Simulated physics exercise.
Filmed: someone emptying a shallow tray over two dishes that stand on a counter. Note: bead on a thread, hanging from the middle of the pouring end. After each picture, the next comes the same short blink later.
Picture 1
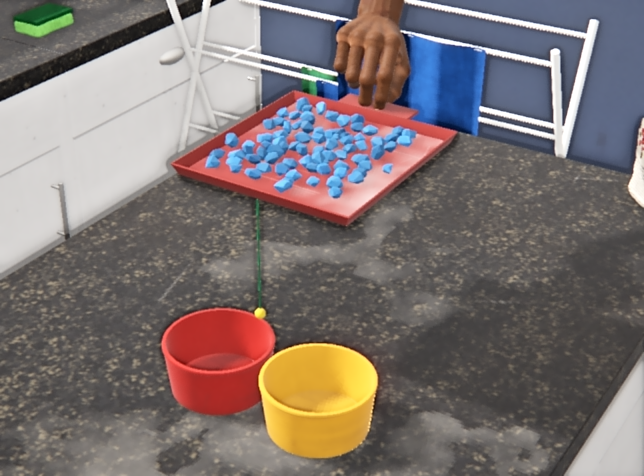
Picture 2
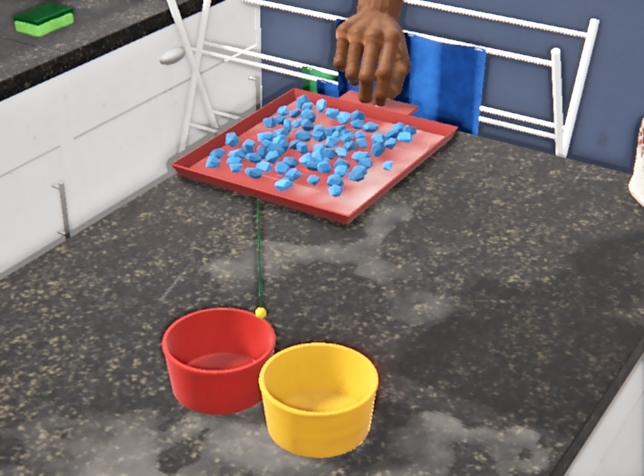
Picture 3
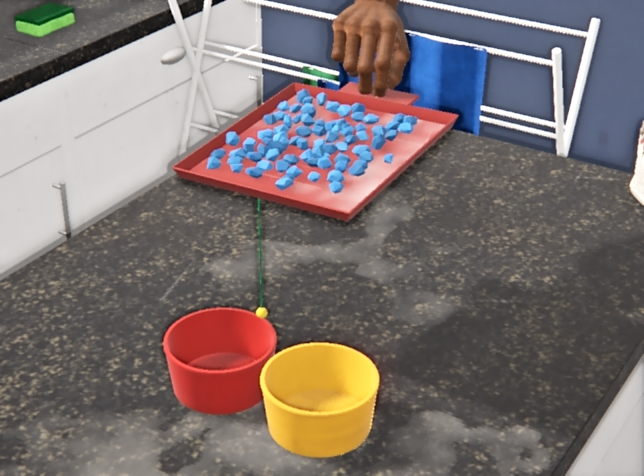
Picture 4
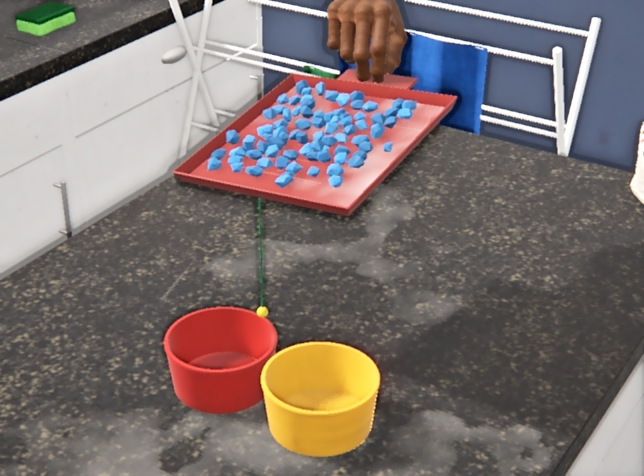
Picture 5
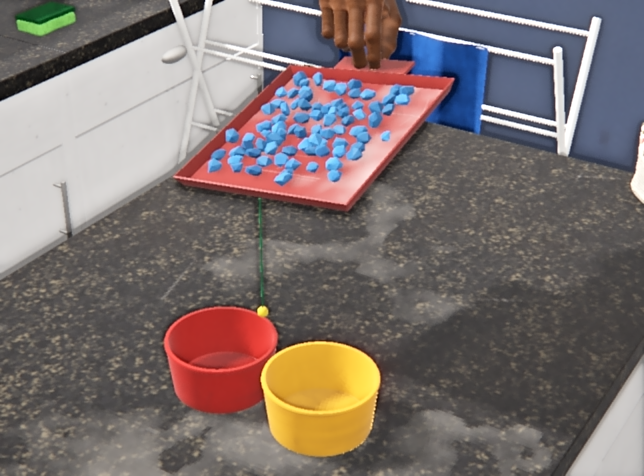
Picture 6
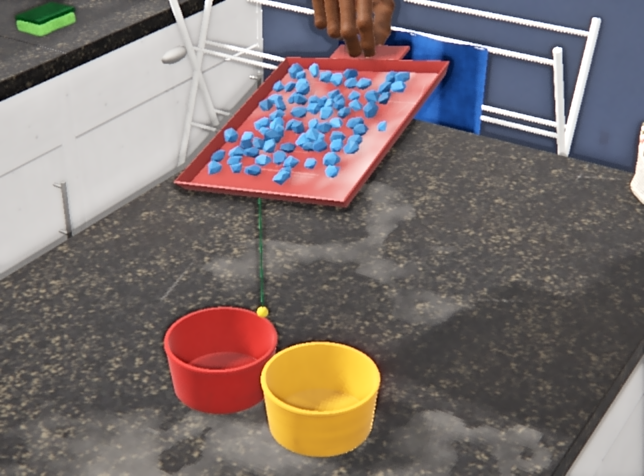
The clip opens with a hand holding a red tray of blue stones level above a speckled dark counter, behind a red dish and a yellow one, a yellow bead hanging on a thread. The hand then gradually lifts the tray's far end, tilting it toward its left front corner, stones still aboard.
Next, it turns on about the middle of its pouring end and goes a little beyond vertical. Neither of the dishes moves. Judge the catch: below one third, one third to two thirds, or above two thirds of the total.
My judgement: Below one third of the total.
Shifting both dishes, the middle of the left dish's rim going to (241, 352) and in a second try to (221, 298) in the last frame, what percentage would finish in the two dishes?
You'd get 0 in a hundred first and 60 in a hundred after that.
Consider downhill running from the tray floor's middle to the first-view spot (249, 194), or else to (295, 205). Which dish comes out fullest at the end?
Try one - the dish to the left; try two - the dish to the right.
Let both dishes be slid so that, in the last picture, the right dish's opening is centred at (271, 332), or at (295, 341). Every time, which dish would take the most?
Try one: The leftmost one; try two: The leftmost one.
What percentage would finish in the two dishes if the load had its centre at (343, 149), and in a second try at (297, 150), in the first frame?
It's 20 percent the first time and 20 percent the second.
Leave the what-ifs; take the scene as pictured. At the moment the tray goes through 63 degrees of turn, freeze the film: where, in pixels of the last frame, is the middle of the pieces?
Look close to (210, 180) in the last picture.
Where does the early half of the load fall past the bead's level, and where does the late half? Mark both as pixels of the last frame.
It goes through near (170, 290) first, then near (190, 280).
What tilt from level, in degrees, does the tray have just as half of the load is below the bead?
Somewhere near 80 degrees, I'd say.
Just after the last frame, tray tipped steeply; the larger part on the tray; just a few outside both; roughly a quarter in the air.
A moment on, tray tipped past a quarter turn; about a tenth in the left dish; the larger part outside both; about a tenth in the air.
Further on, tray tipped past a quarter turn; about a tenth in the left dish; the larger part outside both.
When it is over, tray tipped past a quarter turn; not one in the right dish; about a tenth in the left dish; the larger part outside both.
